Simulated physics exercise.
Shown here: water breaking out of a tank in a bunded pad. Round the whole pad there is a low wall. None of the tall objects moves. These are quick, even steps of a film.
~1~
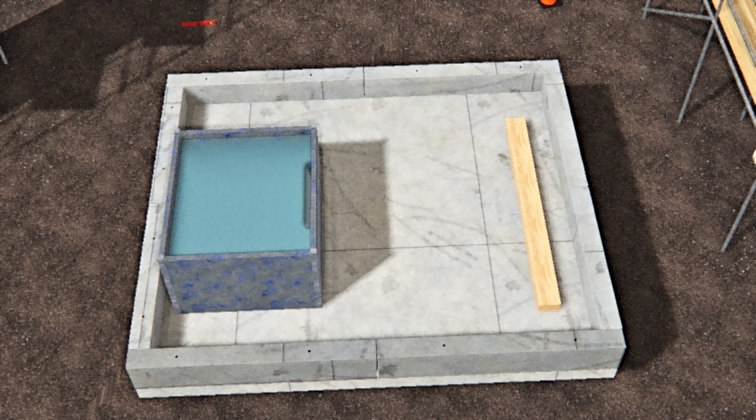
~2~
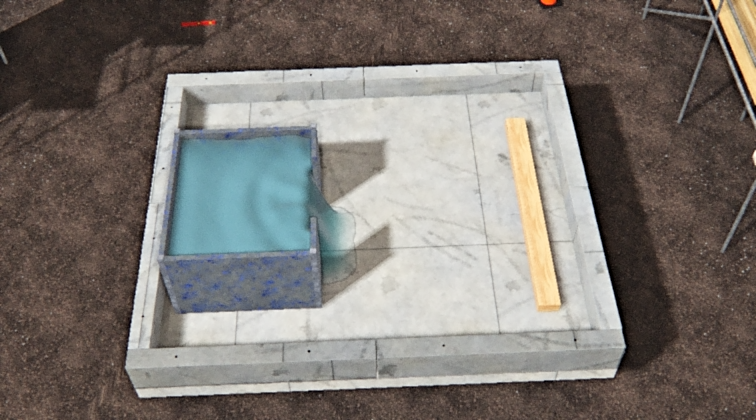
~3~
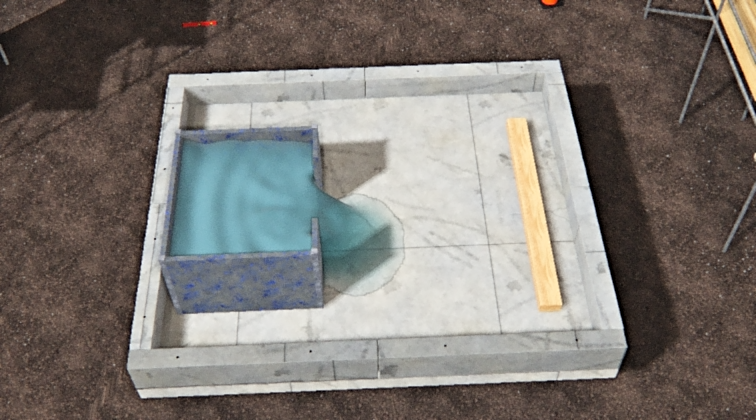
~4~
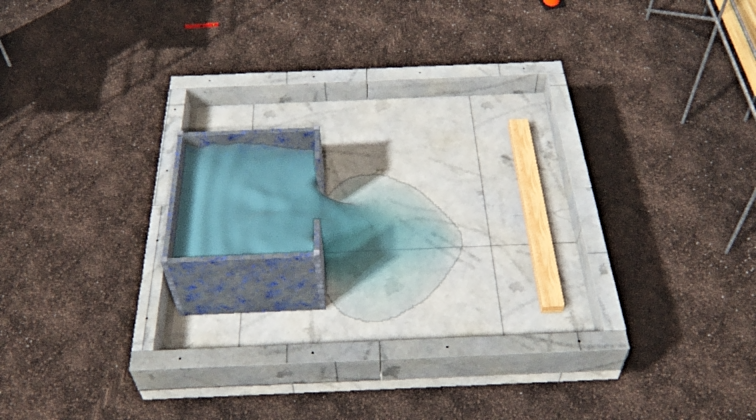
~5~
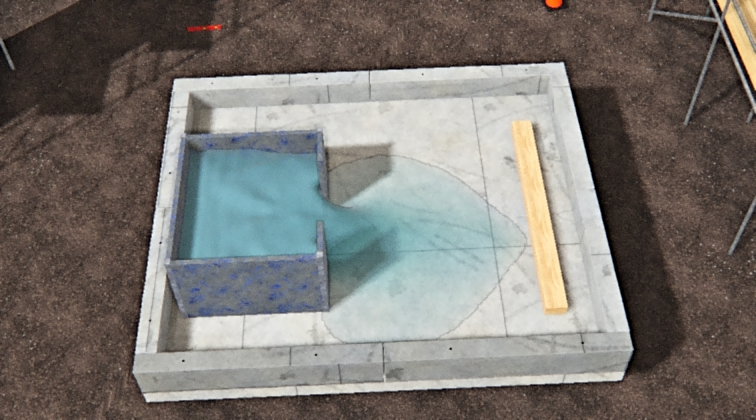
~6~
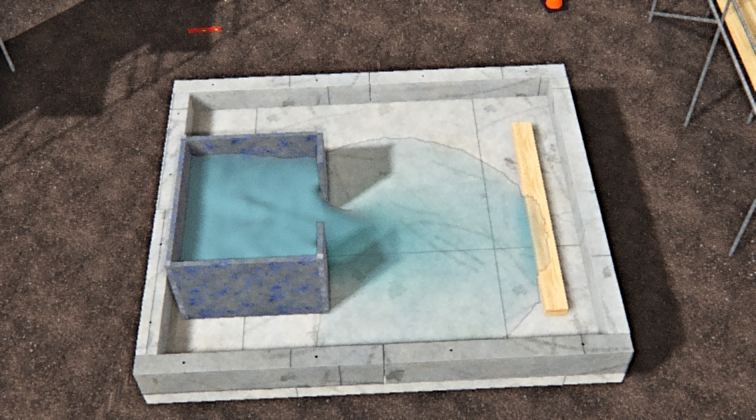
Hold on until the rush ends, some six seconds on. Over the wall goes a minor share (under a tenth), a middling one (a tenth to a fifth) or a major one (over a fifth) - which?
A minor share.
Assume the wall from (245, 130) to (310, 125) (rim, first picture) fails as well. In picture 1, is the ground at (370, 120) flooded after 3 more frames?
Answer: Wet.
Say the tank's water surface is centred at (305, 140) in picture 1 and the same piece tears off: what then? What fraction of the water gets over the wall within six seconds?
About 2 %.
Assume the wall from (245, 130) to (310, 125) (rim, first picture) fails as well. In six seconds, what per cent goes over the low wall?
Close to 6 per cent, I reckon.
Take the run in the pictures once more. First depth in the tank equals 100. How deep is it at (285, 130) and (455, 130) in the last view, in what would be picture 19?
About 0 and 16 per cent.
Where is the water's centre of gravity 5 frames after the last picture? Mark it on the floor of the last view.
The balance point is around (359, 250).
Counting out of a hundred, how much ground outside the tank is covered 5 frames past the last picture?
About 70 per cent.
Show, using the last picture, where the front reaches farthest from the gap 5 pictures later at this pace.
About (545, 100).
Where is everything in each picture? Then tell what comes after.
The water tank at (243, 194) is whole and still, in the first frame.
Water pours out at (315, 223) and has run to (340, 275), in the second frame.
The front is at (396, 261), out from the gap at (316, 225), in the third frame.
The front is at (456, 244), out from the gap at (319, 228), in the fourth frame.
Water pours out at (322, 230) and has run to (518, 243), in the fifth frame.
Water pours out at (322, 232) and has run to (543, 260), in the sixth frame.
A moment on, water covers 55 % of the floor; the low wall has let 0 % over.
Next, water covers 60 % of the floor; the low wall has let 0 % over.
Then, water covers 60 % of the floor; the low wall has let 1 % over.
Later, water covers 80 % of the floor; the low wall has let 2 % over.
In the end, water covers 85 % of the floor; the low wall has let 2 % over.
